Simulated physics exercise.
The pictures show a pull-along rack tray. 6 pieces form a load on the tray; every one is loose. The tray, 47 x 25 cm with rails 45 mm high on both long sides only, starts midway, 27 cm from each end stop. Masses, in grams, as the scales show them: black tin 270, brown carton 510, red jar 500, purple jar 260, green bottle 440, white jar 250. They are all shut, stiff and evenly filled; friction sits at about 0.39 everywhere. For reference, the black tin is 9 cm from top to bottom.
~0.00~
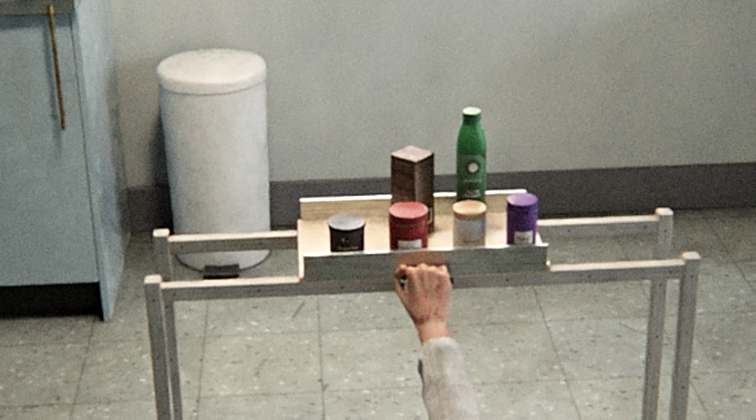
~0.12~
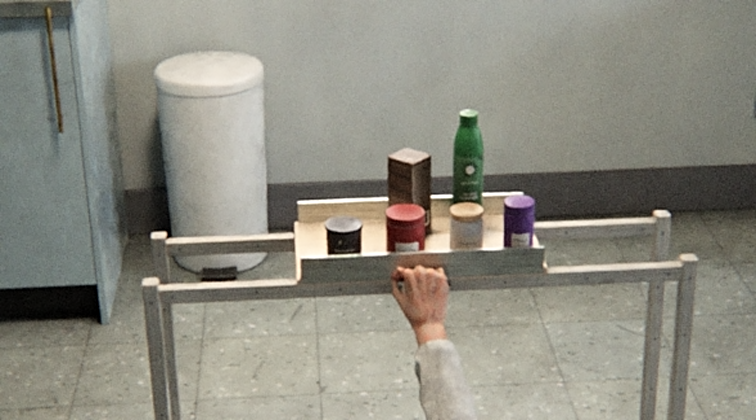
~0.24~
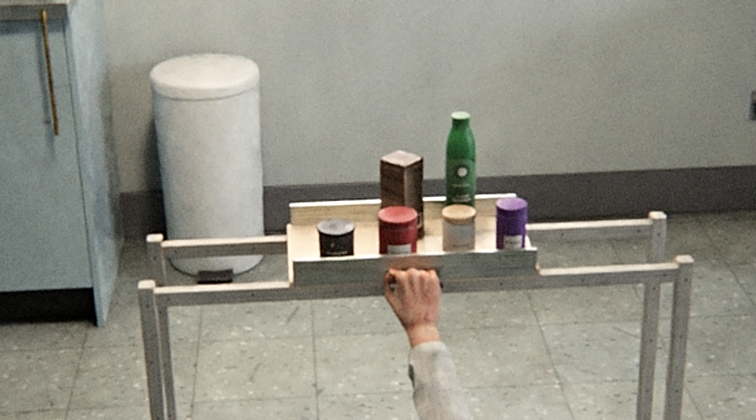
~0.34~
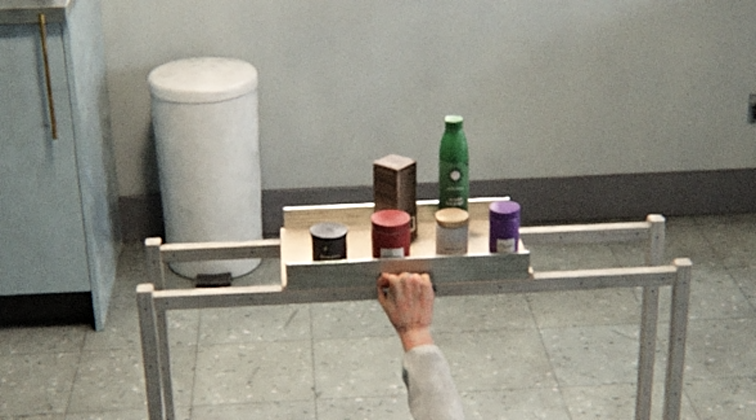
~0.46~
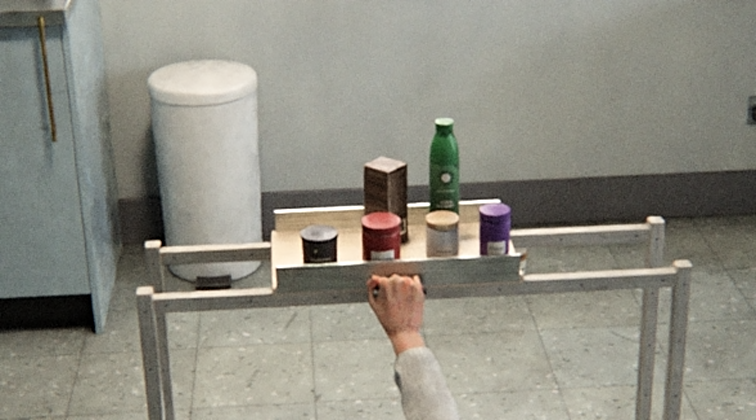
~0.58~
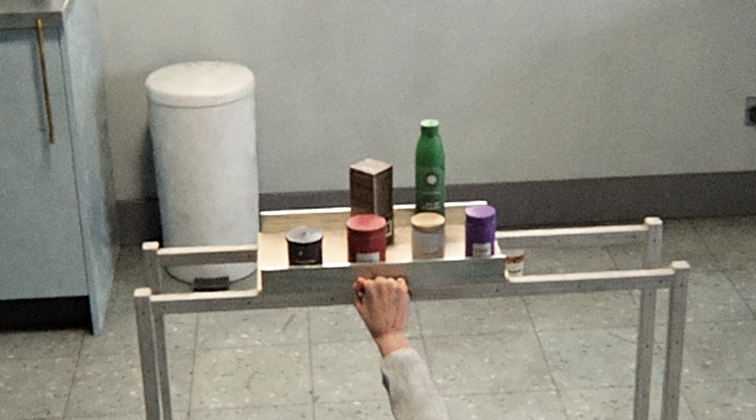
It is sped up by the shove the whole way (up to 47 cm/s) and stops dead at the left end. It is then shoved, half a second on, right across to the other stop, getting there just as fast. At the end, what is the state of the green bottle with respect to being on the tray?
Ends on board.
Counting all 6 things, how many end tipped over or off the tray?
That makes 1.
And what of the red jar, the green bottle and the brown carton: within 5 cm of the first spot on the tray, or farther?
Note: Red jar is left in place. Green bottle departs its position. Brown carton is left in place.
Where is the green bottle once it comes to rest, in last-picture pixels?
Rest point: Near (535, 235).
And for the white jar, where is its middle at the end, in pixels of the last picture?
End point: Approx. (595, 234).
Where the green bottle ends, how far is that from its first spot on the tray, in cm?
About 17 cm.
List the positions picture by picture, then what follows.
In the first frame, tray midway; green bottle (471, 171); black tin (347, 243).
In the second frame, tray midway; red jar (405, 237); purple jar (519, 229).
In the third frame, tray 1 cm left; white jar (459, 234); black tin (337, 248).
In the fourth frame, tray 2 cm left; brown carton (395, 200); red jar (391, 243).
In the fifth frame, tray 4 cm left; purple jar (494, 237); white jar (443, 240).
In the sixth frame, tray 6 cm left; green bottle (430, 183); black tin (305, 256).
After 1.28 s, tray 27 cm left; green bottle leaning 9° near (312, 187); white jar slid 2 cm; red jar slid 2 cm.
After 2.48 s, tray 21 cm left; green bottle leaning 63° near (293, 219); brown carton slid 3 cm; red jar slid 2 cm.
After 3.88 s, tray 23 cm right; green bottle on its side near (502, 235); brown carton slid 4 cm; black tin slid 3 cm.
At rest (4.5 s), tipped over on the tray, green bottle; the other 5 in place, give or take 5 cm. In the last view, green bottle near (535, 235).
